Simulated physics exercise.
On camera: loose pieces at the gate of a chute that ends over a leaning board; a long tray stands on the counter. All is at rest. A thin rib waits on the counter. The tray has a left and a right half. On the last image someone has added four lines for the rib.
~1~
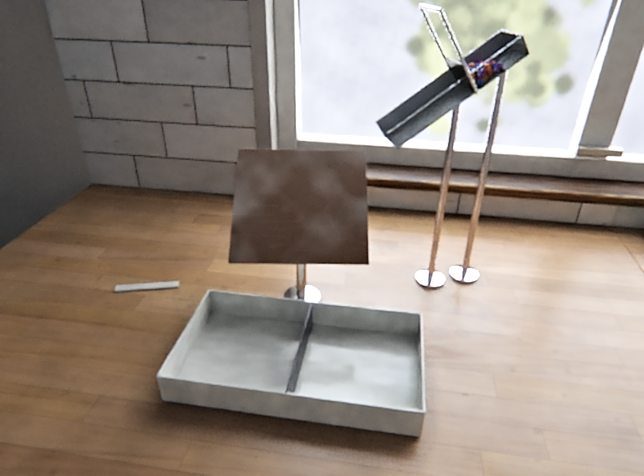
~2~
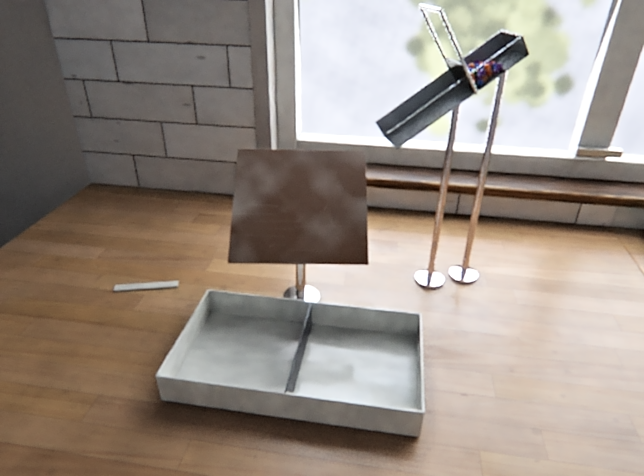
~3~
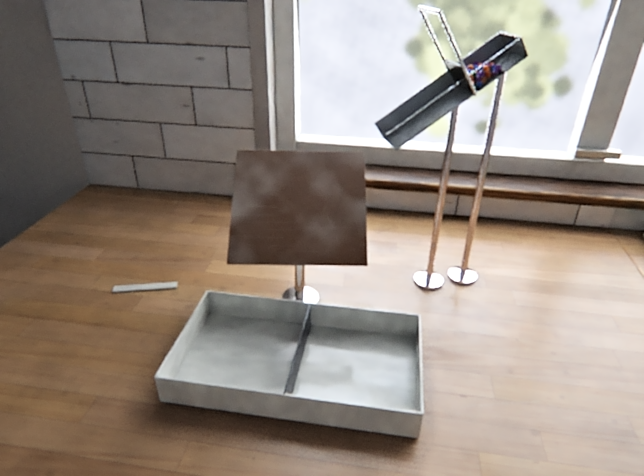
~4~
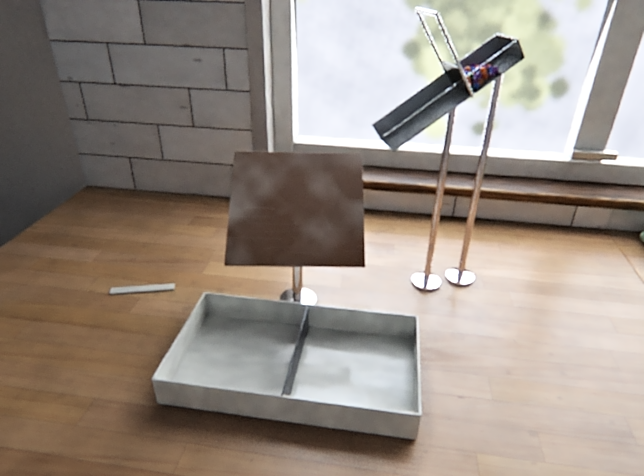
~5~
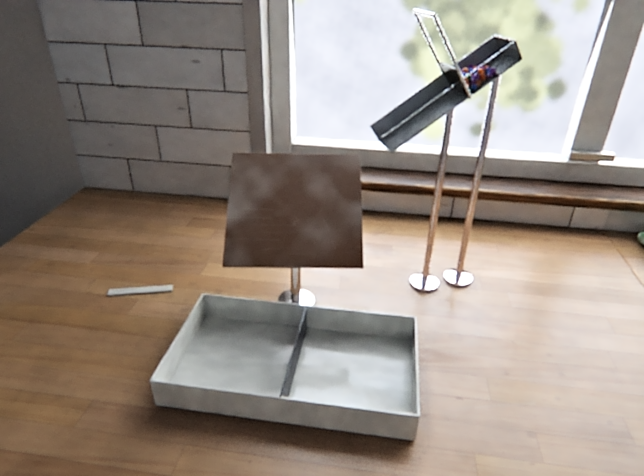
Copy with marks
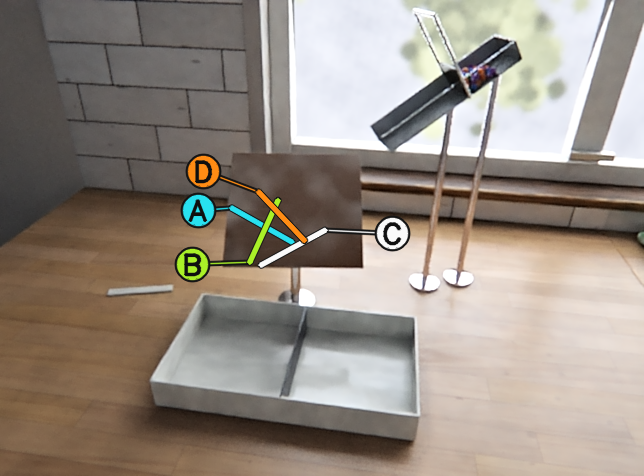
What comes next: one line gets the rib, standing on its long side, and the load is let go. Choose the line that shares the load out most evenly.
Line A.
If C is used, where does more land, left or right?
The left half.
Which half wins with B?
More lands on the left.
On the marked copy, line A from (231, 207) to (291, 242); line B from (278, 200) to (249, 262); line C from (325, 230) to (261, 265); line D from (258, 191) to (304, 240).
Choosing A, of what is caught, about two thirds in the left half, about a third in the right.
Choosing B, of what is caught, nearly all in the left half, a stray few in the right.
Choosing C, of what is caught, most in the left half, a small part in the right.
Choosing D, of what is caught, about a quarter in the left half, most in the right.
